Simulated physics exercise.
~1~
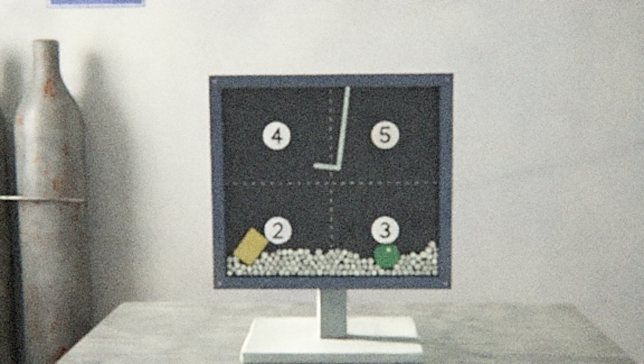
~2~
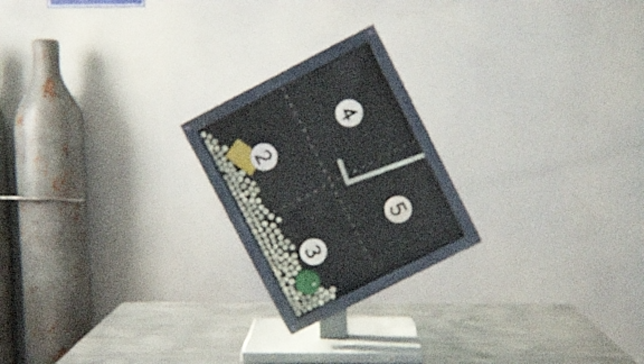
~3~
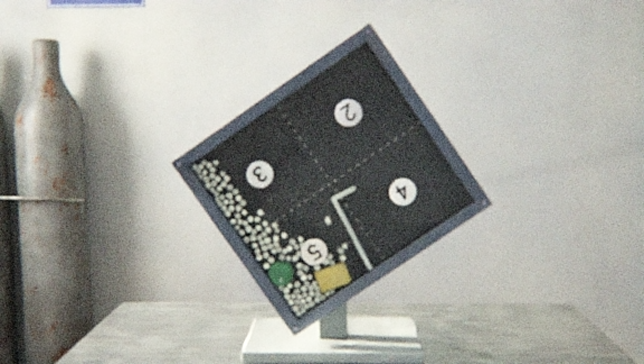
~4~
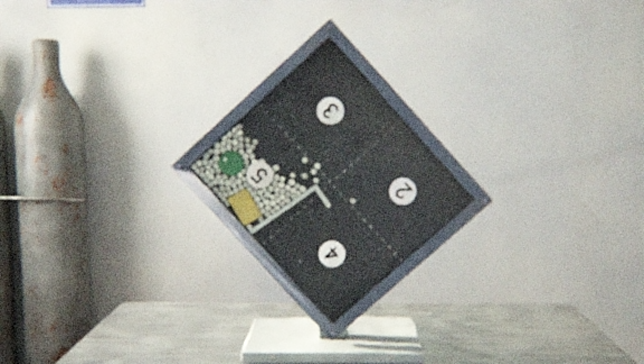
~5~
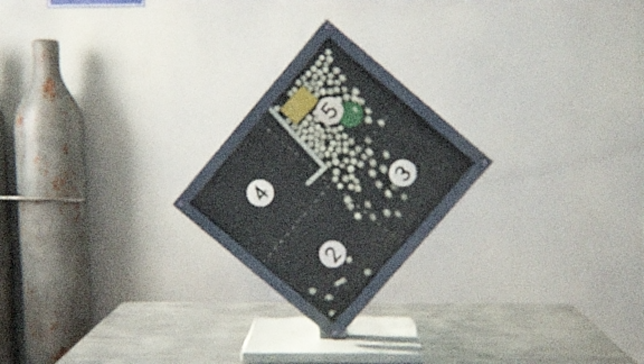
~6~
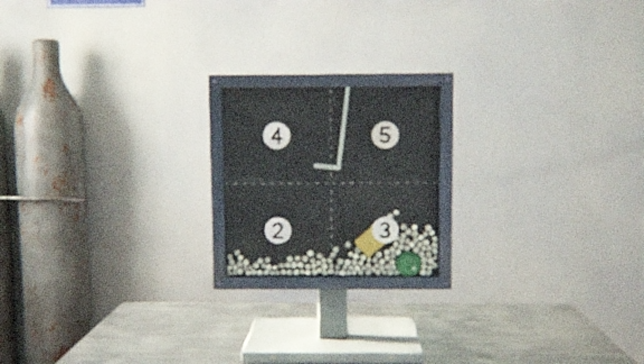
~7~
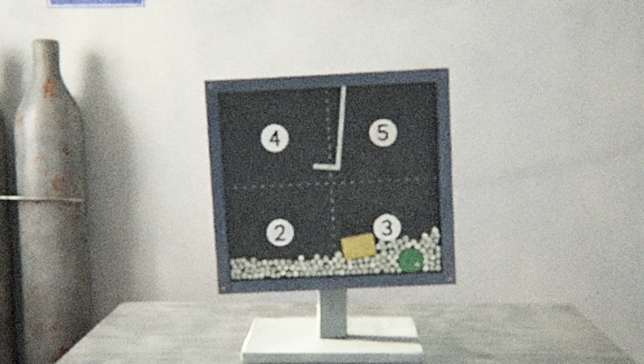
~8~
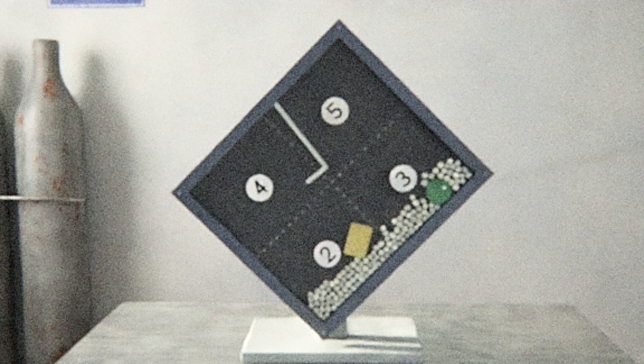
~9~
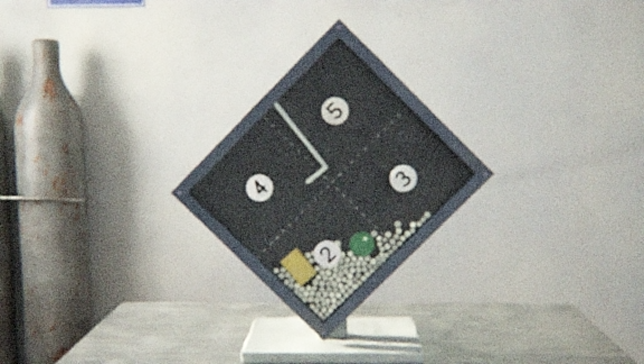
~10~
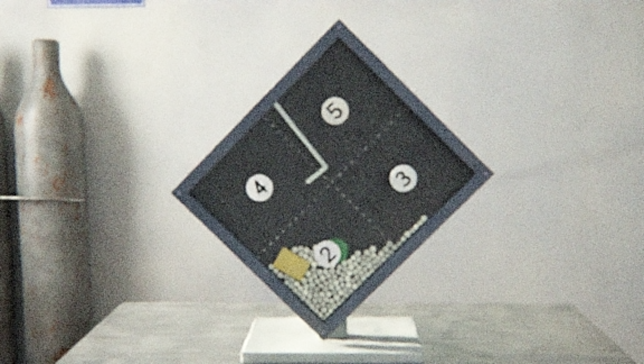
In this clip, a square case holding white beads, a yellow block and a green disc turns clockwise through a full circle, tumbling its contents, then swings partway back and stops on one corner, with the beads, block and disc gathered in the bottom quarter.
